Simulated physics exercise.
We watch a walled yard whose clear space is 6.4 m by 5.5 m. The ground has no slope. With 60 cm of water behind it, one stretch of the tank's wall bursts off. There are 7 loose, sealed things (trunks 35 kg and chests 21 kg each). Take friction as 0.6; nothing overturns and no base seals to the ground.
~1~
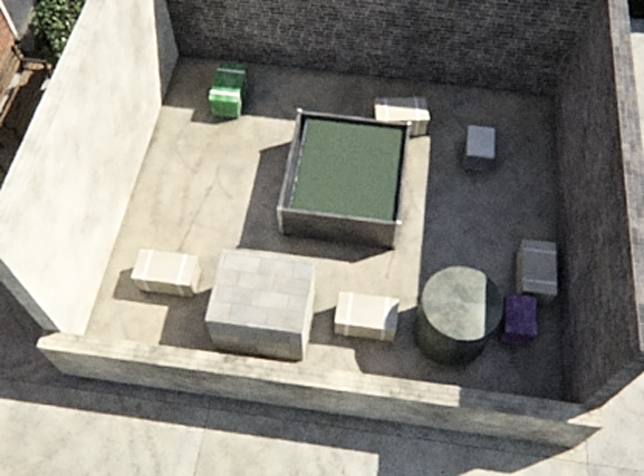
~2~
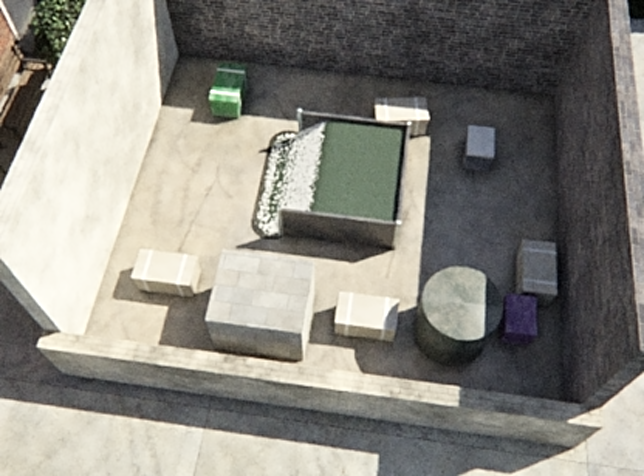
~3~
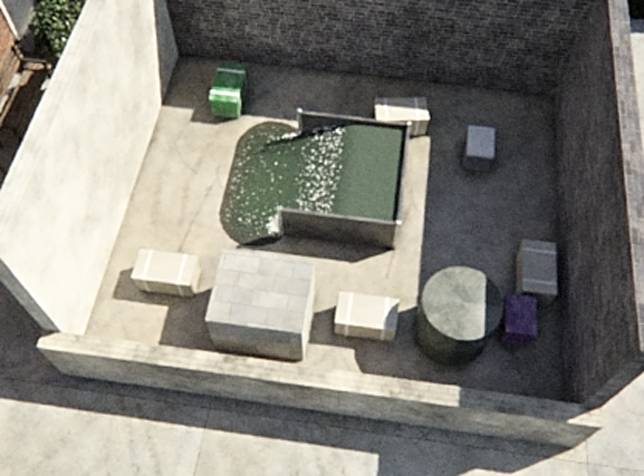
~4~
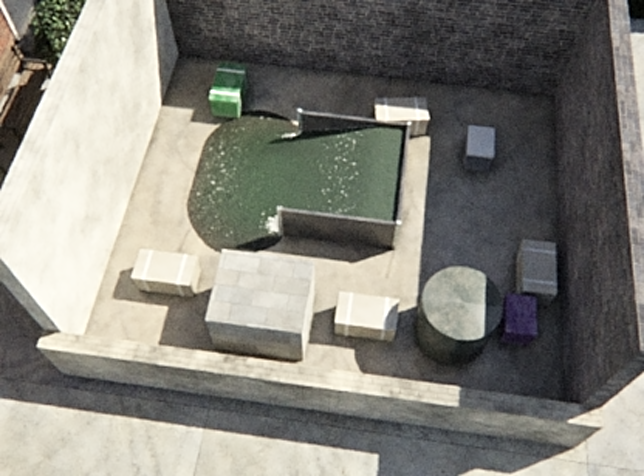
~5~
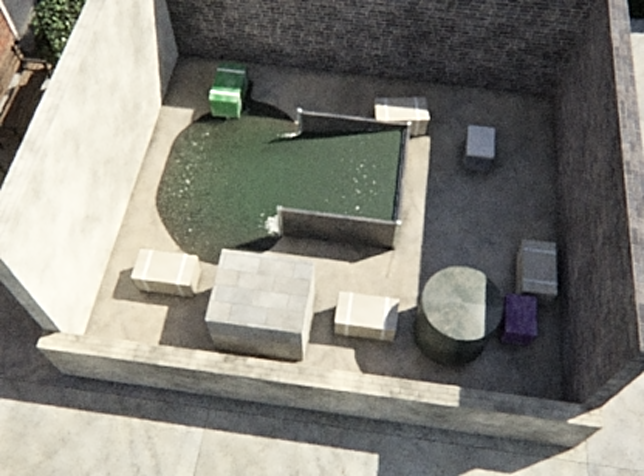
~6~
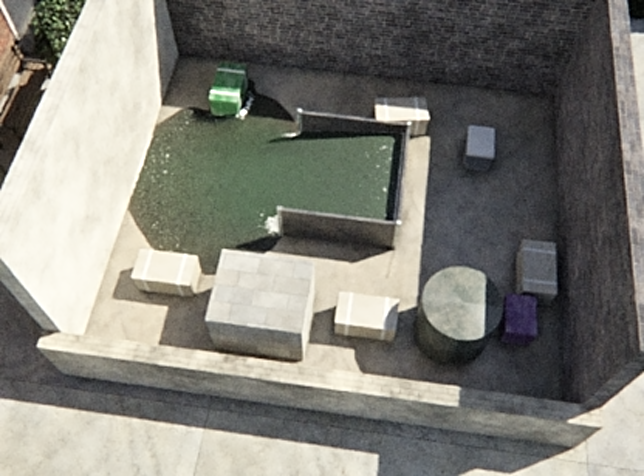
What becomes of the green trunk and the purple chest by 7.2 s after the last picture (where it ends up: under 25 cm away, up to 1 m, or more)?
The green trunk travels far; the purple chest barely shifts.
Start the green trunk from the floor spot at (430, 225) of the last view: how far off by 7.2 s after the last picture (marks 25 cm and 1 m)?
It barely shifts.
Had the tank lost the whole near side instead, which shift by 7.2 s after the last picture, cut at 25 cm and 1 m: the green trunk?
In that case the green trunk holds its place.
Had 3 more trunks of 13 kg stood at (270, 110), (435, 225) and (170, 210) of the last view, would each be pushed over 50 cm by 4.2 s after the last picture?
In turn: Past it, under, past it.
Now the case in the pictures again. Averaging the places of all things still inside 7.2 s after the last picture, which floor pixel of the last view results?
Near (408, 224).
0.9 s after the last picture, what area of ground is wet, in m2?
Roughly 12 m2.
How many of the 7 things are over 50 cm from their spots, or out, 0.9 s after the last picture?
0 of them.
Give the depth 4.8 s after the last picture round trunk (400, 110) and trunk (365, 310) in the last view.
Roughly 6 and 3 cm.
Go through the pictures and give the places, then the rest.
In the first picture, the green trunk at (228, 82) rests on the ground; the purple chest at (521, 314), on the bottom; 2.6 m2 under water; 0 of 7 have shifted.
In the second picture, the green trunk at (228, 82) rests on the ground; the purple chest at (521, 314) rests on the ground; water covers 3.6 m2; 0 of 7 have shifted.
In the third picture, the green trunk at (228, 82) rests on the ground; the purple chest at (521, 314), on the bottom; water covers 4.6 m2; 0 of 7 have shifted.
In the fourth picture, the green trunk at (228, 82) rests on the ground; the purple chest at (521, 314) rests on the ground; 6.1 m2 under water; 0 of 7 have shifted.
In the fifth picture, the green trunk at (228, 82), on the bottom; the purple chest at (521, 314), on the bottom; water covers 7.5 m2; 0 of 7 have shifted.
In the sixth picture, the green trunk at (228, 82), on the bottom; the purple chest at (521, 314), on the bottom; water covers 9.0 m2; 0 of 7 have shifted.
Then, 0.9 s after the last picture the green trunk is near (219, 77), 0.2 m from its start, aground; the purple chest is near (521, 314), 0.0 m from its start, aground; 0 afloat.
Then, 2.8 s after the last picture the green trunk is near (278, 65), 0.9 m from its start, aground; the purple chest is near (521, 314), 0.0 m from its start, aground; 1 afloat.
Then, 4.8 s after the last picture the green trunk is near (362, 76), 2.2 m from its start, aground; the purple chest is near (521, 314), 0.0 m from its start, aground; 1 afloat.
Then, 7.2 s after the last picture the green trunk is near (369, 74), 2.3 m from its start, aground; the purple chest is near (521, 314), 0.0 m from its start, aground; 0 afloat.
